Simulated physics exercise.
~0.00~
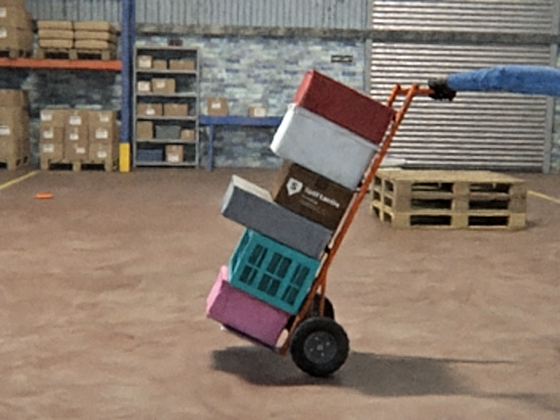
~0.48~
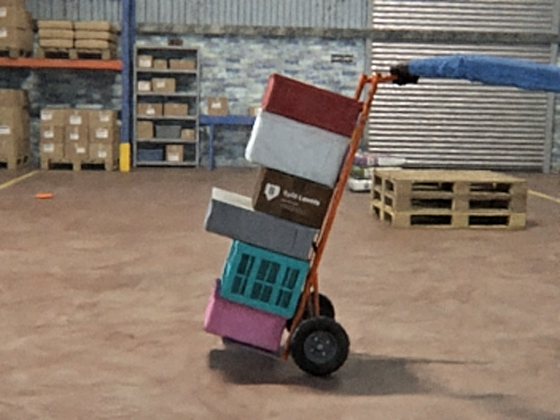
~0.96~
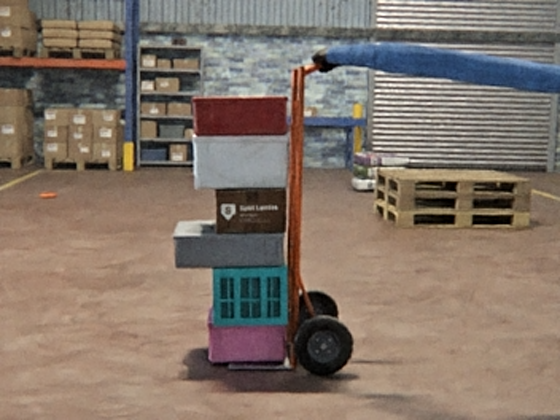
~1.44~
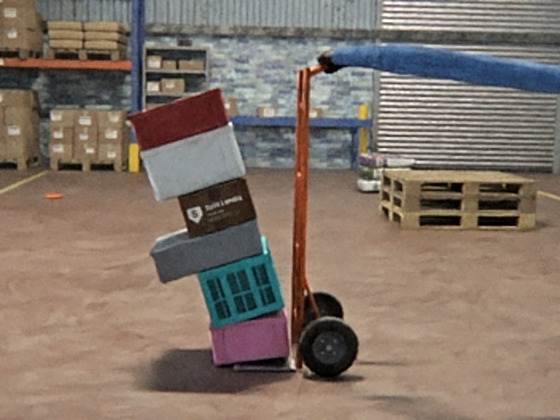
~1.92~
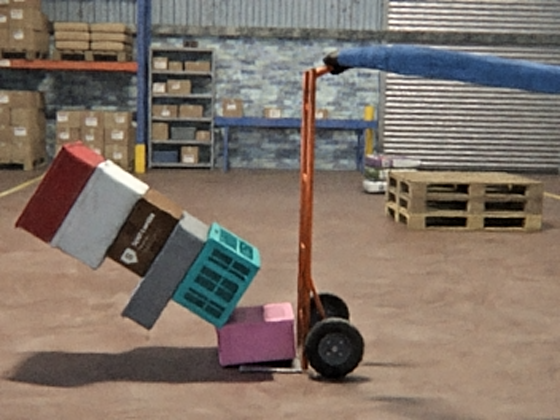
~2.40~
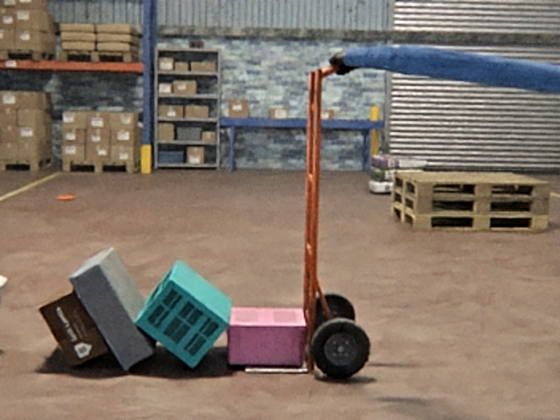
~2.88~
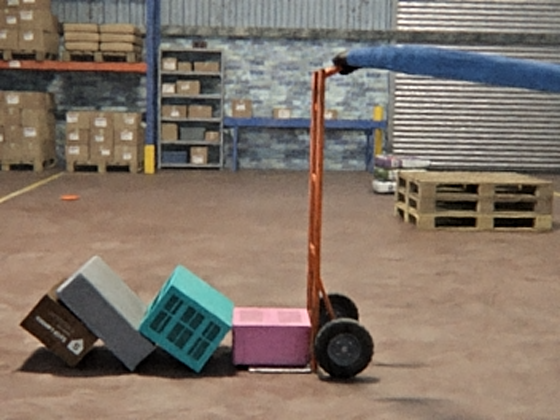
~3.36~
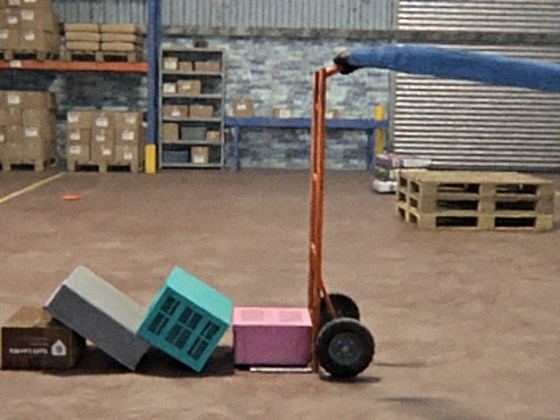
A blue-sleeved arm with a dark glove reaches in from the right, gripping an orange hand truck, seen from the side in a warehouse with shelves, cartons and wooden pallets behind. Six pieces are stacked on it, with pink at the bottom, then a turquoise crate, grey, brown, white and red at the top. The arm swings the tilted truck upright, and the stack stands straight briefly before leaning left. The upper pieces topple leftward to the floor as the view shifts slightly. Finally, the brown box, grey tote and turquoise crate lie left of the upright truck, the pink tote stays at its base, and the red and white ones are out of sight.
